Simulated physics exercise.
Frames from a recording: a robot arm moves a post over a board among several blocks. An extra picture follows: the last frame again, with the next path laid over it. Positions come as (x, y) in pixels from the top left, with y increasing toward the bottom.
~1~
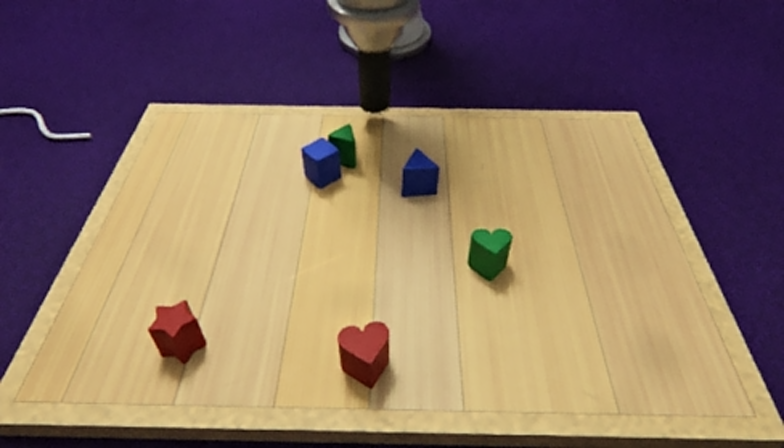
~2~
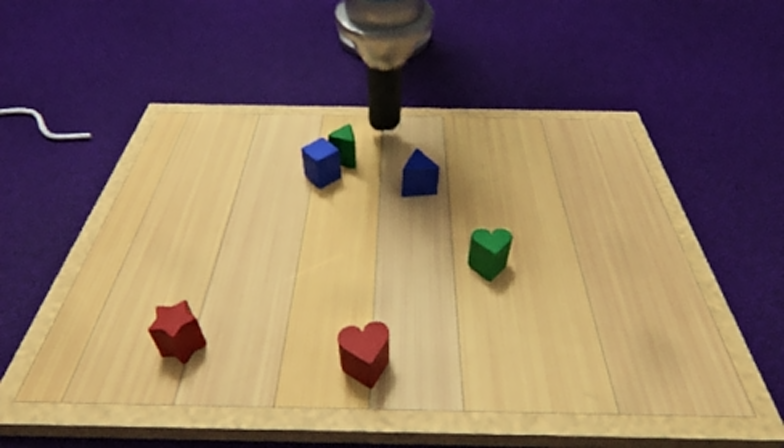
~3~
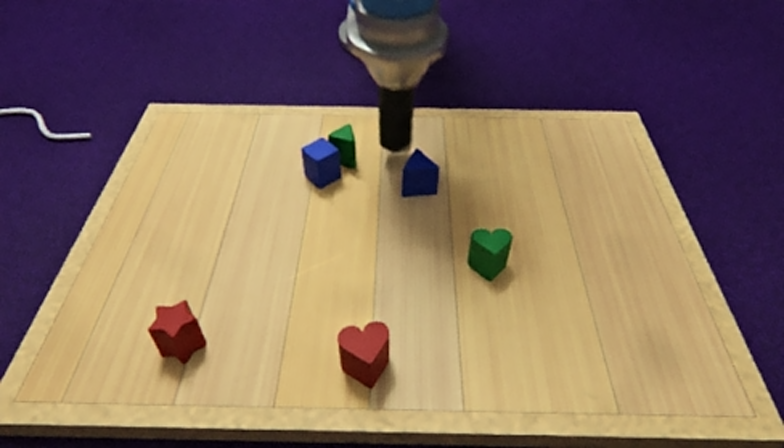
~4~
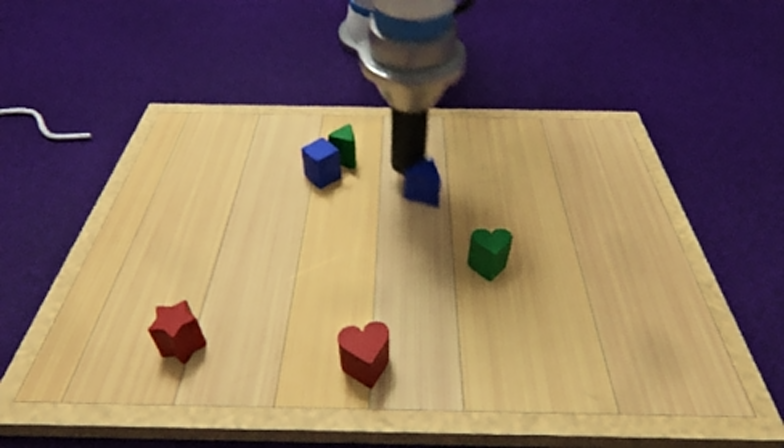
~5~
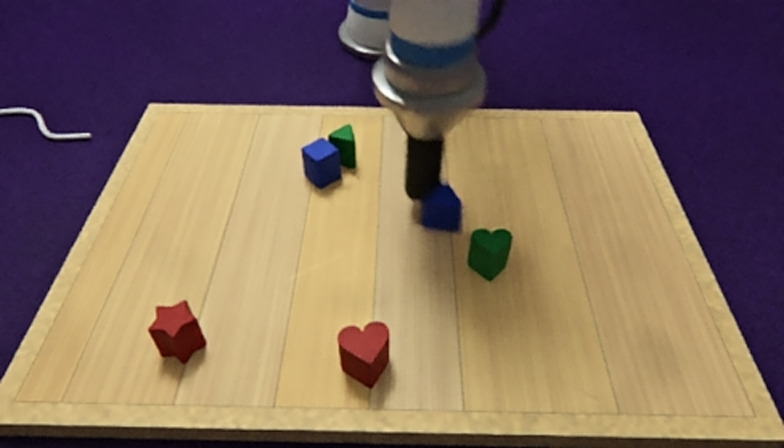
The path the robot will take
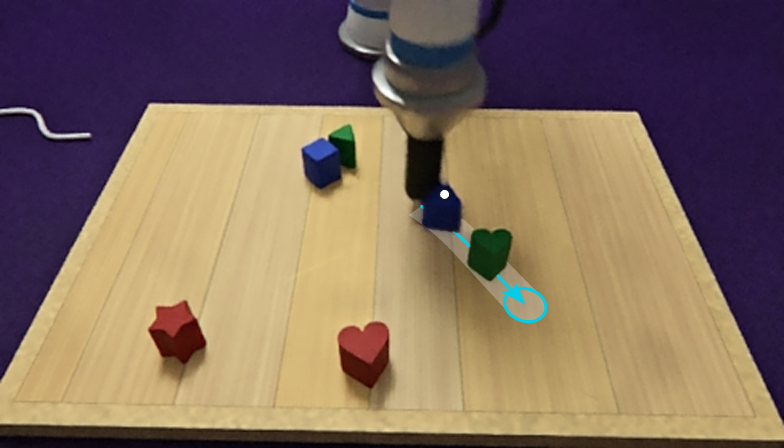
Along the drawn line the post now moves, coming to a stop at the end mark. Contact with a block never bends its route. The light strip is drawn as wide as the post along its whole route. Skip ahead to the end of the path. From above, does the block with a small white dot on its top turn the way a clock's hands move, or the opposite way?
Looking from above, the answer is clockwise.
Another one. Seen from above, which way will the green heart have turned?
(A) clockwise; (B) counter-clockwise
Option B.
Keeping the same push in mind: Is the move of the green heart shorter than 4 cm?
Short answer: No.
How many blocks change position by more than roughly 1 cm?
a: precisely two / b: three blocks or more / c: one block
Choice a: Precisely two.
The line goes from (422, 206) via (473, 250), ending at (525, 305); the dot is on the blue triangular piece.
One third of the way, post at (460, 220); blue triangular piece at (479, 227), turned 35° clockwise; green heart at (505, 251), turned 30° anticlockwise.
Two thirds of the way, post at (493, 253); blue triangular piece at (507, 265), turned 45° clockwise; green heart at (534, 280), turned 70° anticlockwise.
At the end, post at (529, 291); blue triangular piece at (548, 306), turned 40° clockwise; green heart at (580, 318), turned 80° anticlockwise.
